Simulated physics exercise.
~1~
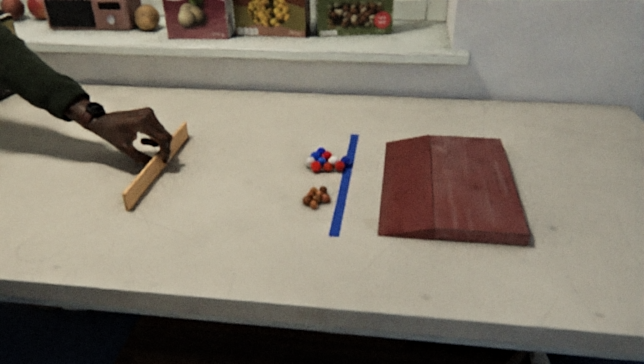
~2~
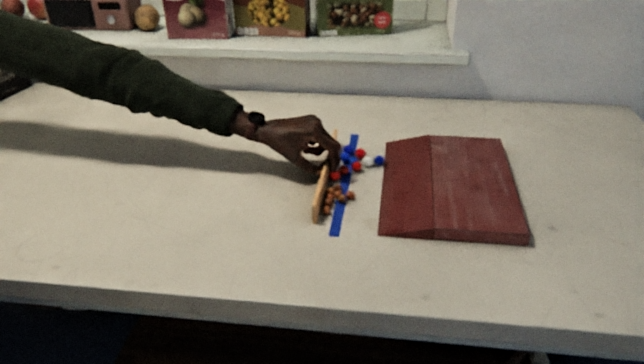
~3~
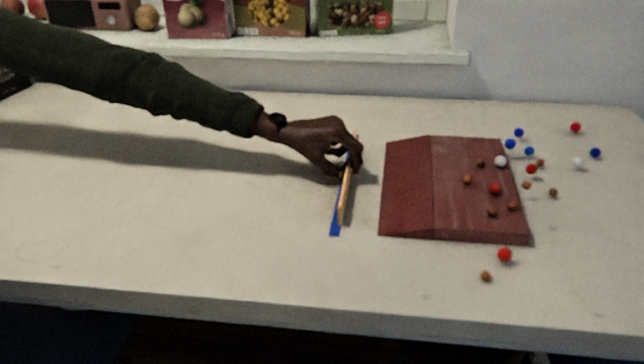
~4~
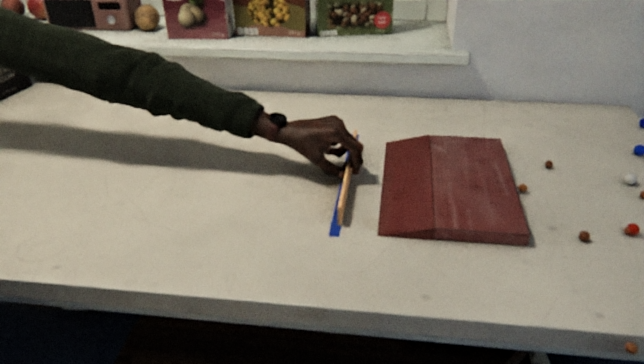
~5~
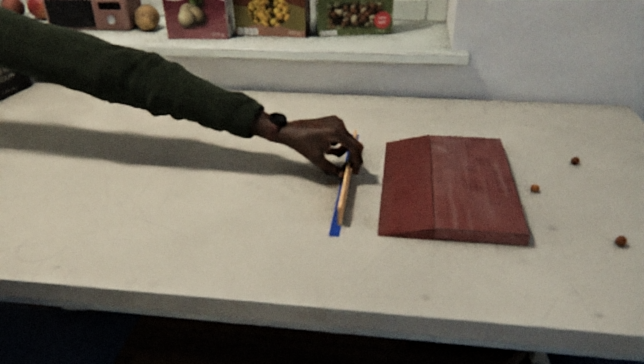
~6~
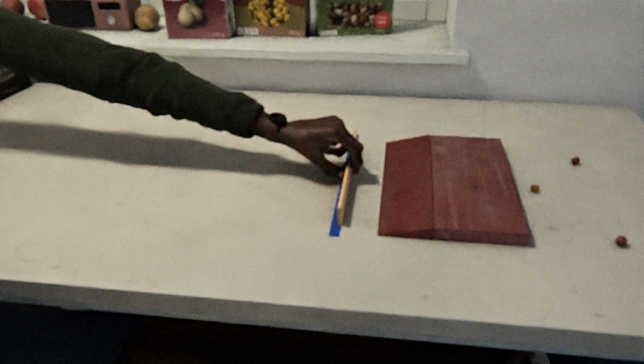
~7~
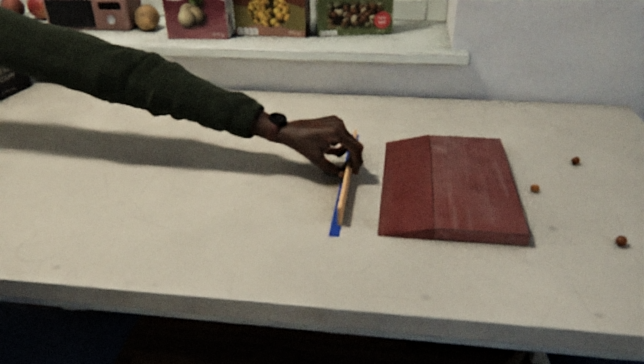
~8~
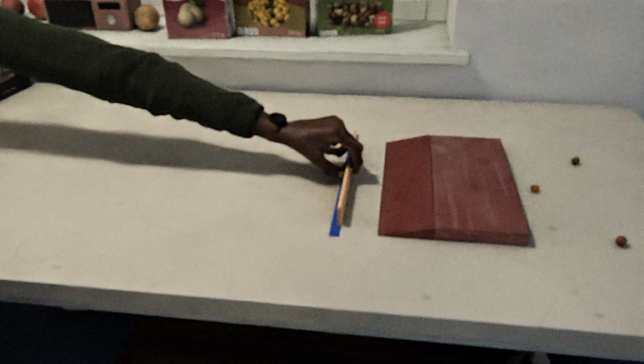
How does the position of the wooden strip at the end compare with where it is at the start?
It starts on the left part of the table, well short of the two clusters, and ends farther right, held at the blue tape just left of the red wedge.
